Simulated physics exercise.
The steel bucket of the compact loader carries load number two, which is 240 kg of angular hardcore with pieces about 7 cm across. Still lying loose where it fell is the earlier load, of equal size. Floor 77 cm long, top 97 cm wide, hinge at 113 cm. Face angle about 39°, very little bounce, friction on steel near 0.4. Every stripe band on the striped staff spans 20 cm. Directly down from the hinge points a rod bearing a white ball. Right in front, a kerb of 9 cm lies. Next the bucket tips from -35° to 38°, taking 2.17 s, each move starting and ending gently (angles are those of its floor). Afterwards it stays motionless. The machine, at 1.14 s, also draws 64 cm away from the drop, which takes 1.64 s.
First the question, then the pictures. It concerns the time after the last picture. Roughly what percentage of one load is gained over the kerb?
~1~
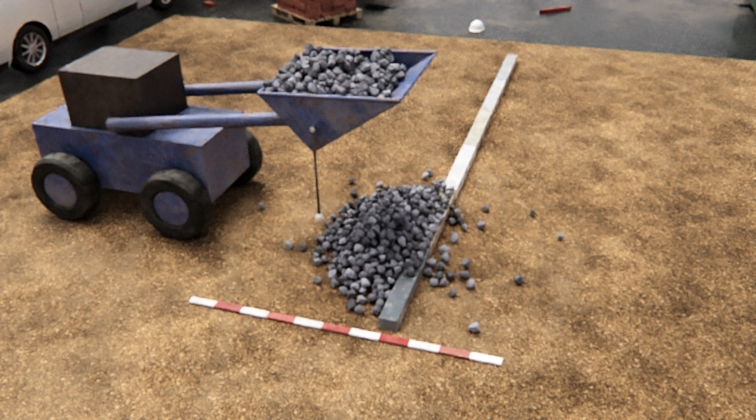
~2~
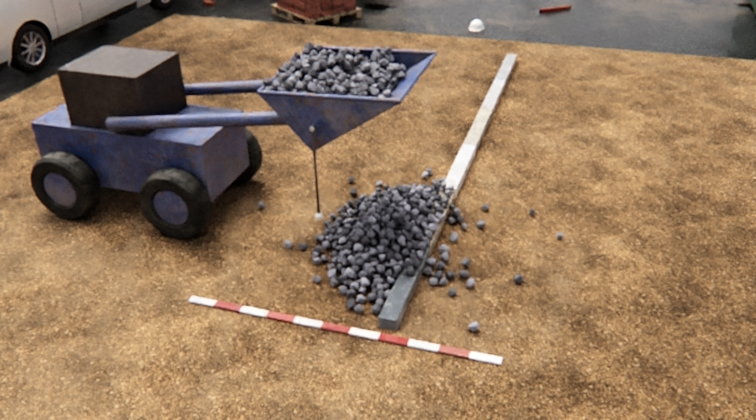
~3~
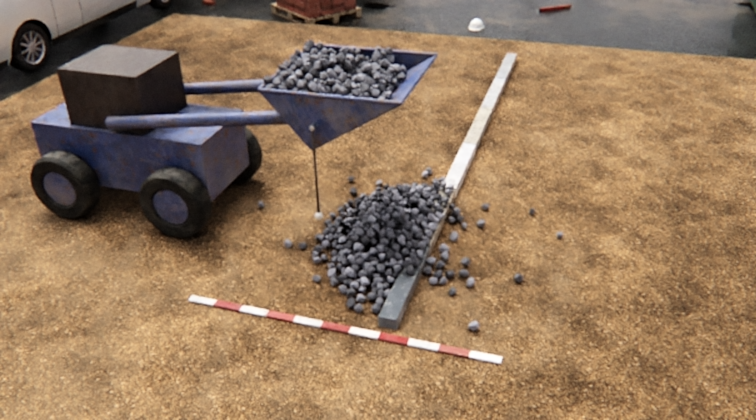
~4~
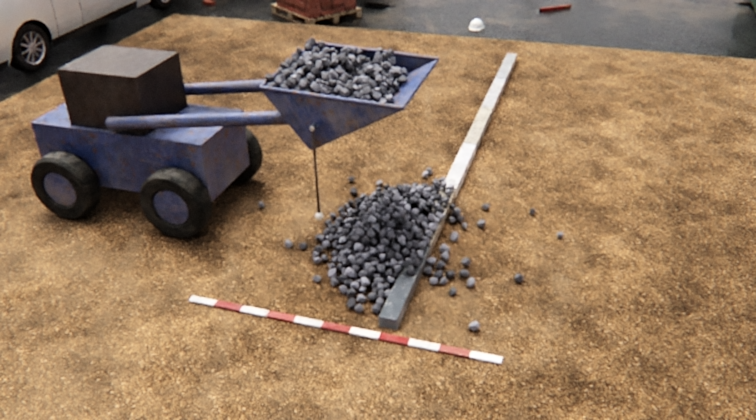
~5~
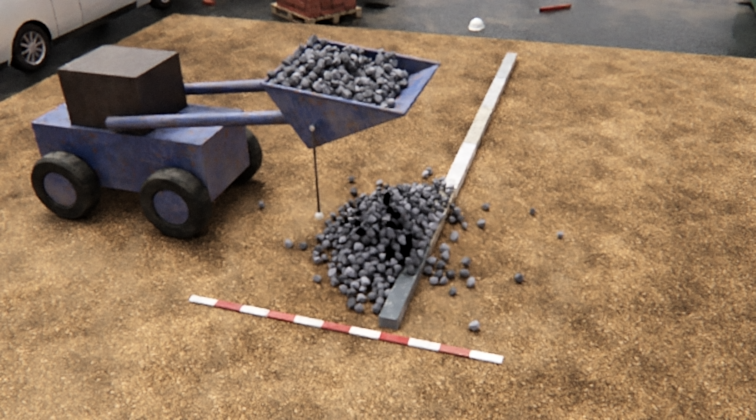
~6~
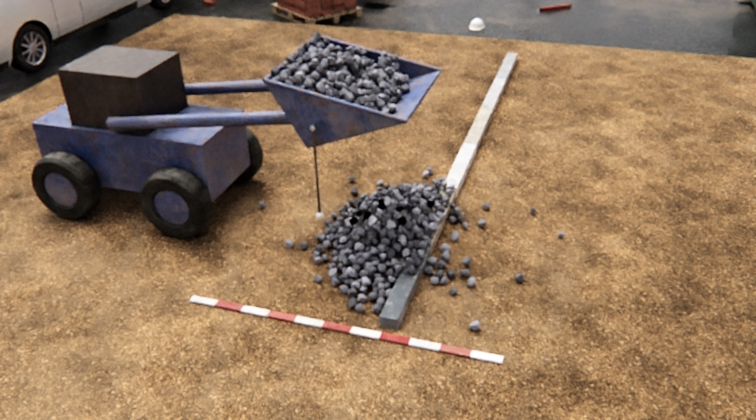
Roughly 7 per cent.
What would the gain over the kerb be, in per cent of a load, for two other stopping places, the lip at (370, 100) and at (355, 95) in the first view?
Around 0 percent, then around 0 percent.
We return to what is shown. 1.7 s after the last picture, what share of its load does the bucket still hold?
Estimate: 15 % remaining inside, roughly.
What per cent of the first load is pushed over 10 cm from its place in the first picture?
Estimate: 0 %, roughly.
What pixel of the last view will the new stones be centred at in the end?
Their middle rests near (368, 214).
Then, 1.0 s after the last picture the floor is at 27°; in per cent of one load, 96 in the bucket, 100 on this side of the kerb, 4 over the kerb; the foremost stones are at (498, 259).
Then, 1.7 s after the last picture the floor is at 38°; in per cent of one load, 17 in the bucket, 174 on this side of the kerb, 9 over the kerb; the foremost stones are at (498, 259).
Then, 2.6 s after the last picture the floor is at 38°; in per cent of one load, 0 in the bucket, 189 on this side of the kerb, 11 over the kerb; the foremost stones are at (502, 260).
Then, 5.1 s after the last picture the floor is at 38°; in per cent of one load, 0 in the bucket, 189 on this side of the kerb, 11 over the kerb; the foremost stones are at (502, 260). Net gain over the kerb, 7.
